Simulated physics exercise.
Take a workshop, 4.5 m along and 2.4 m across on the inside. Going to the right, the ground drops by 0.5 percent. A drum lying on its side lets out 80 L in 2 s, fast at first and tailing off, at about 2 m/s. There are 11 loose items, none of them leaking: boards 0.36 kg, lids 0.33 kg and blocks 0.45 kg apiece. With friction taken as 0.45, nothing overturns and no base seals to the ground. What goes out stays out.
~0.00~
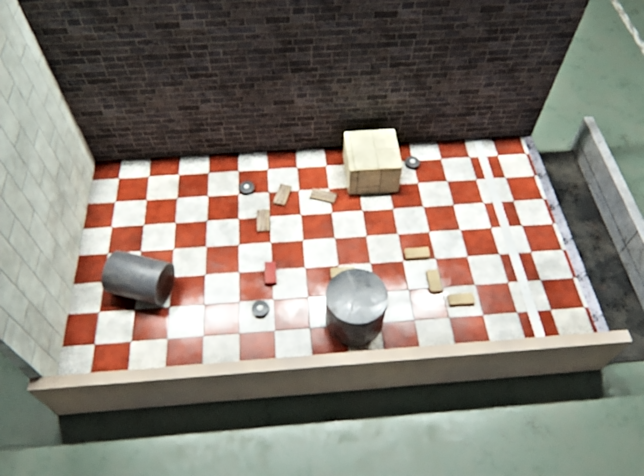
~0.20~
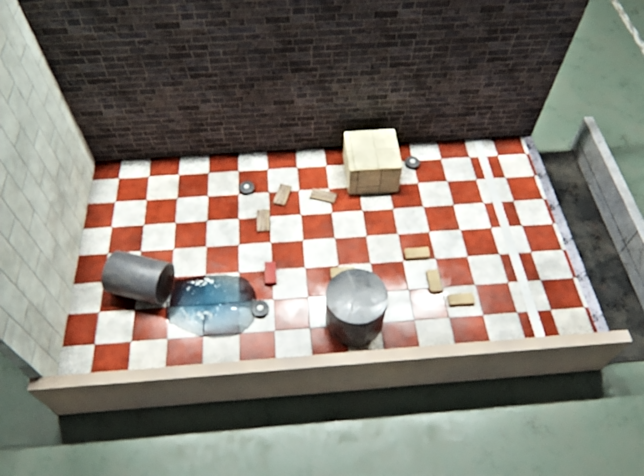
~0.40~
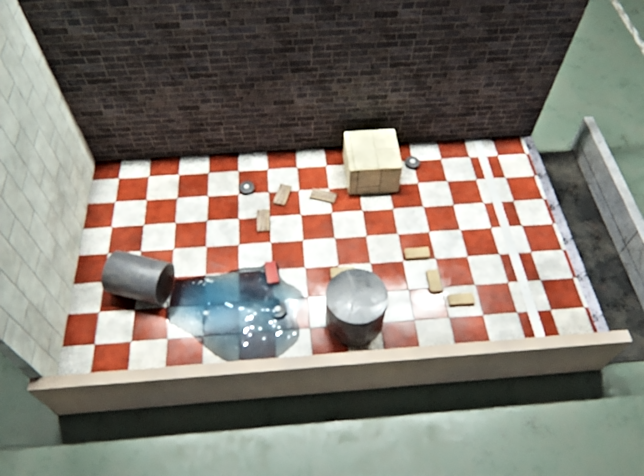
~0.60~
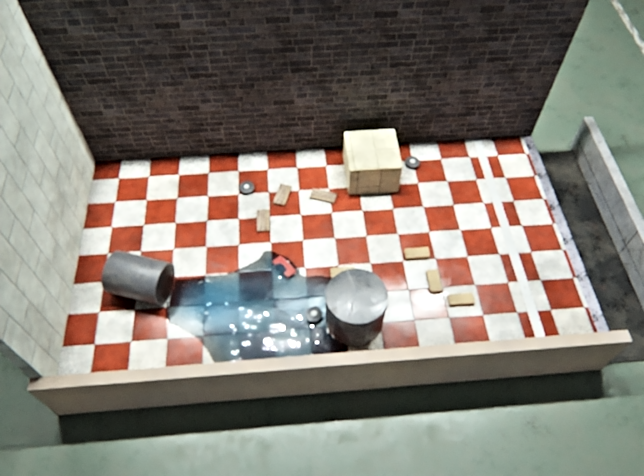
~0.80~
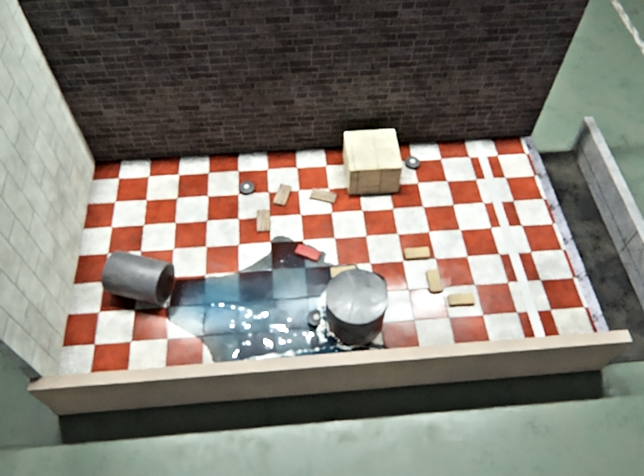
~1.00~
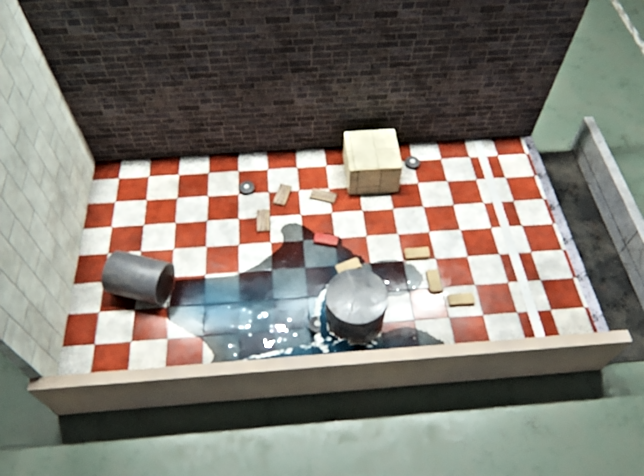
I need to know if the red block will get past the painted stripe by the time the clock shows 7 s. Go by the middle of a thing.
Behind.
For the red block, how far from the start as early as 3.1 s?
Around 100 cm from the start by that time.
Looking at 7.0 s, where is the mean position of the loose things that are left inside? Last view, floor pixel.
It sits at about (389, 216).
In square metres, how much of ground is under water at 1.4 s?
Somewhere about 2.5 m2, give or take.
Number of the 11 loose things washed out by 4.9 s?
Tally: 0.
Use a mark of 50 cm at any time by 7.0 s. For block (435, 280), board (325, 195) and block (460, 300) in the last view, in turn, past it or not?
Taking them in order, the first is beyond the mark, the second within the mark and the third beyond the mark.
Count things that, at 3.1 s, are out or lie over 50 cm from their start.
Count: 6.
After 1.4 s the red block is near (338, 225), 0.8 m from its start, aground; 0 of 11 are over the mark; 1 afloat.
After 3.1 s the red block is near (336, 199), 1.0 m from its start, afloat; 2 of 11 are over the mark; 2 afloat.
After 4.9 s the red block is near (332, 183), 1.2 m from its start, aground; 3 of 11 are over the mark; 0 afloat.
After 7.0 s the red block is near (332, 183), 1.2 m from its start, aground; 3 of 11 are over the mark; 0 afloat.
